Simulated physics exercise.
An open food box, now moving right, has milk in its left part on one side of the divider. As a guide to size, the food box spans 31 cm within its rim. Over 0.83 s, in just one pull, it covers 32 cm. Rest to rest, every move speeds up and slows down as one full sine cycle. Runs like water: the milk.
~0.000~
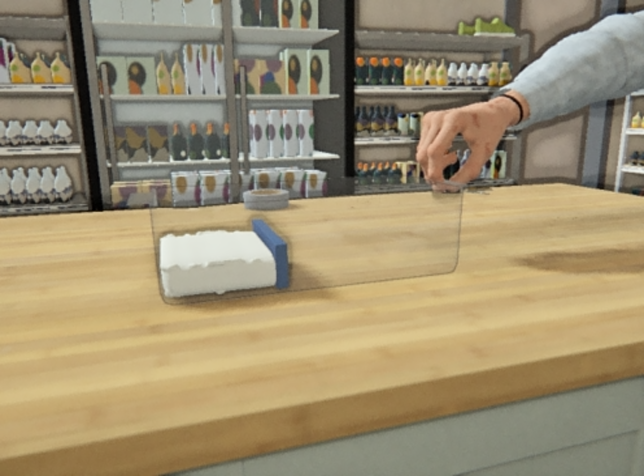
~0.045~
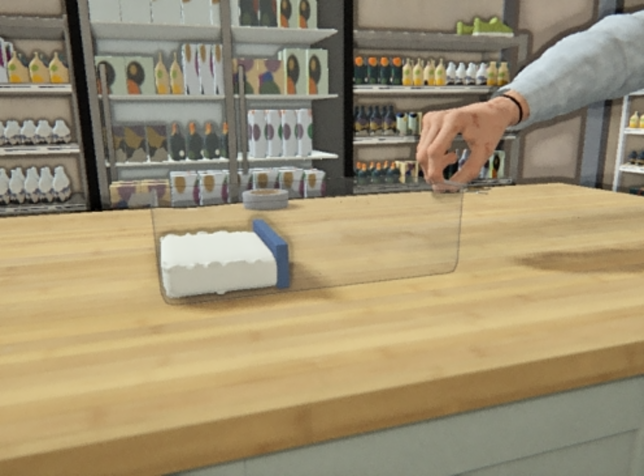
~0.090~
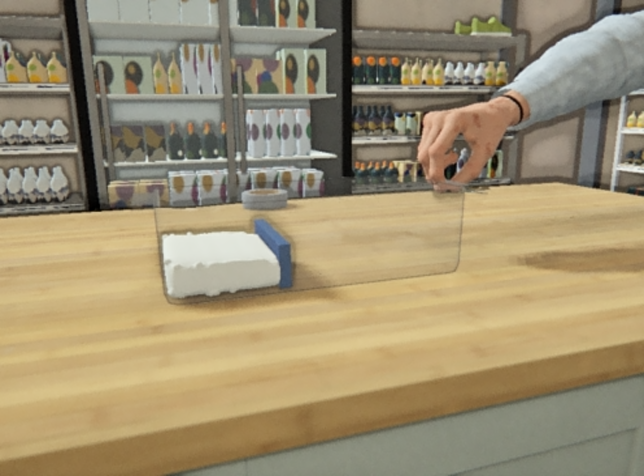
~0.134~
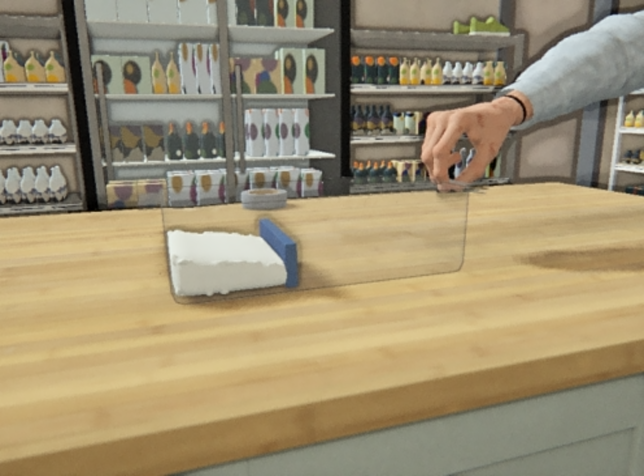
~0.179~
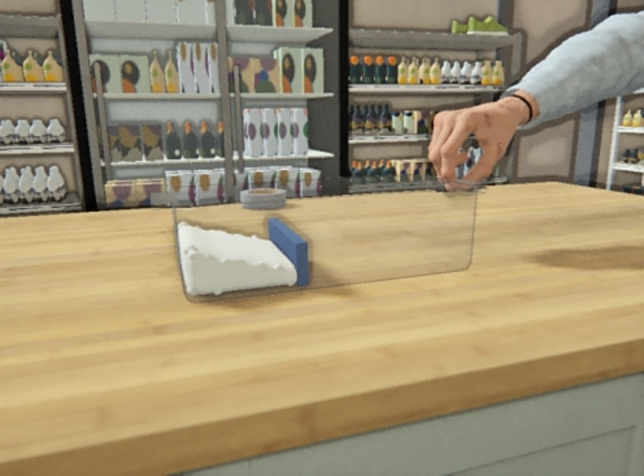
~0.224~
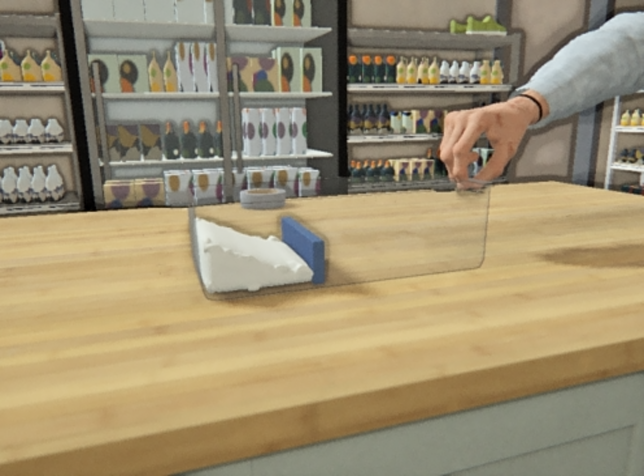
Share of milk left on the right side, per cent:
Close to 12 per cent.
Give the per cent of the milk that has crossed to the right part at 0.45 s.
Close to 0%, I'd estimate.
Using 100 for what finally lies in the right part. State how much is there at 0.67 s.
It's close to 80 percent at that time.
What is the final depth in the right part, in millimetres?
Roughly 2 millimetres.
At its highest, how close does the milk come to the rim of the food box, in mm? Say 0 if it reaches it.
My guess is close to 30 mm.
By 0.45 s it has gone 19 cm; 0 per cent is on the right side and 0 is out of the food box.
By 0.67 s it has gone 31 cm; 9 per cent is on the right side and 0 is out of the food box.
By 0.90 s it has gone 32 cm; 11 per cent is on the right side and 0 is out of the food box.
By 1.12 s it has gone 32 cm; 11 per cent is on the right side and 0 is out of the food box.
At rest 12 per cent is on the right side and 0 is out of the food box.
